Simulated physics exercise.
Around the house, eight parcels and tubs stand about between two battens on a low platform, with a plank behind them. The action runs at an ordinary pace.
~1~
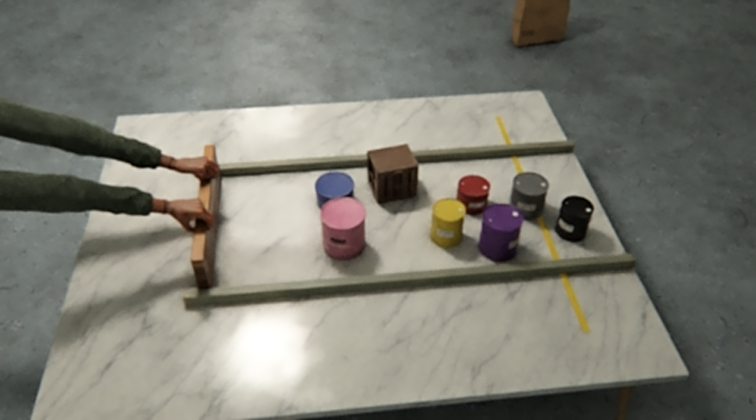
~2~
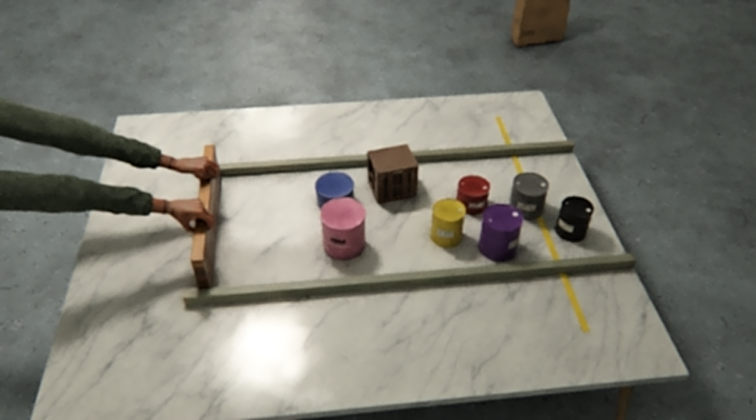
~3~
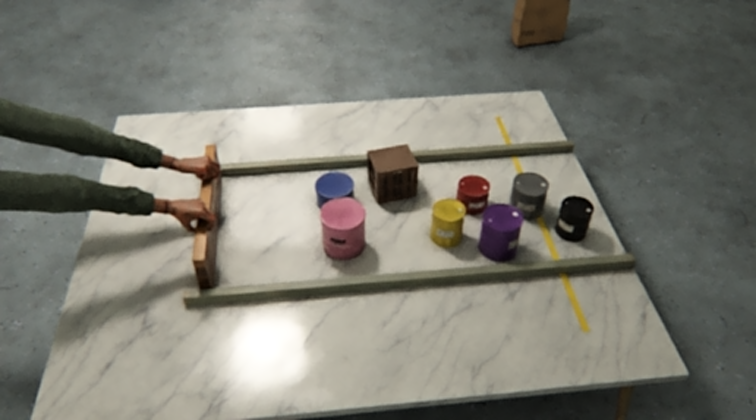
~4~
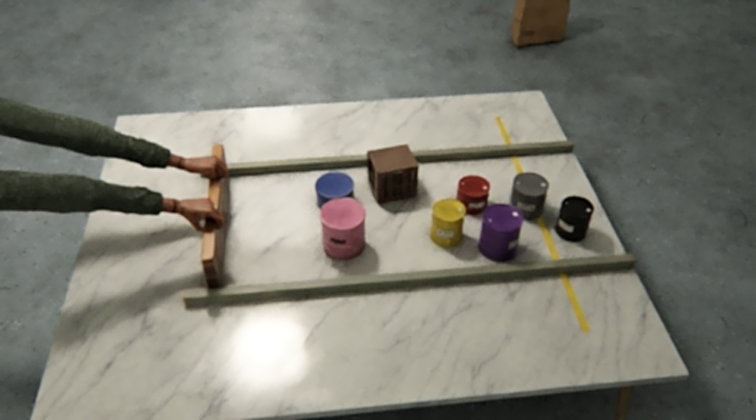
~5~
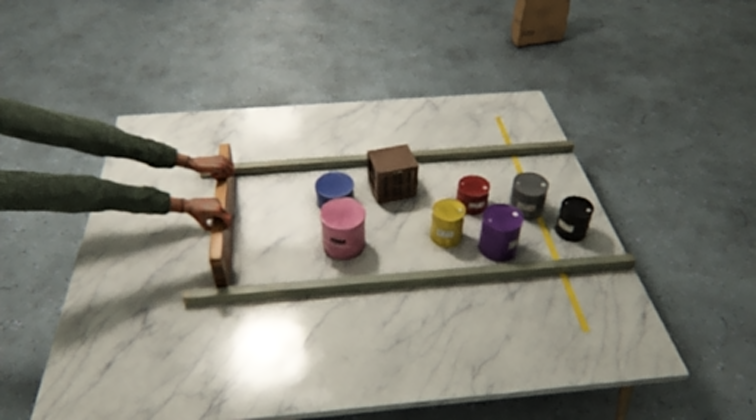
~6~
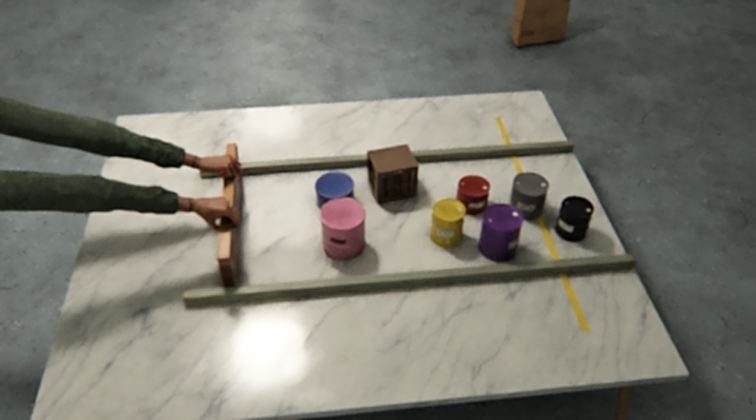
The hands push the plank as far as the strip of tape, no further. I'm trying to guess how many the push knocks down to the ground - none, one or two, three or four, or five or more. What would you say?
The push is going to send one or two over the edge.
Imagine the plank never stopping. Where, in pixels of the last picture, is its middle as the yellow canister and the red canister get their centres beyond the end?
Middle: Roughly (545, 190); roughly (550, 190).
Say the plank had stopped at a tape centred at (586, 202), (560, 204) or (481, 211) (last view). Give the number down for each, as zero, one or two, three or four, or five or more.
One after the other, the answers are five or more; 3 or 4; no fall at all.
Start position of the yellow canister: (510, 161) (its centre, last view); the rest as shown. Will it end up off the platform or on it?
It is safe.
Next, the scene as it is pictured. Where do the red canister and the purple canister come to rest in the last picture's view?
Look around (586, 194) for the first and around (576, 235) for the second.
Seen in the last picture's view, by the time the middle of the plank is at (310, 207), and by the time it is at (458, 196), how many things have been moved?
In order, the tallies are 0 and 7.
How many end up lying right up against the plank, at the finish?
At rest, 3 are in contact.
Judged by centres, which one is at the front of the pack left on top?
The yellow canister, that one.
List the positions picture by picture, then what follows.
The first frame shows black canister (574, 219); grey canister (528, 196); purple canister (500, 233); plank (208, 214); tape (535, 206).
The second frame shows grey canister (528, 196); red canister (473, 195).
The third frame shows purple canister (500, 233); blue pail (335, 193).
The fourth frame shows black canister (574, 219); pink pail (344, 229).
The fifth frame shows grey canister (528, 196); plank (224, 213).
The sixth frame shows black canister (574, 219); grey canister (528, 196); purple canister (500, 233); plank (231, 213); tape (535, 206).
Soon after, none off yet; black canister at rest near (574, 219); grey canister at rest near (528, 196); purple canister at rest near (500, 233).
In the end, the number that fall off is one or two; gone, grey canister and black canister.
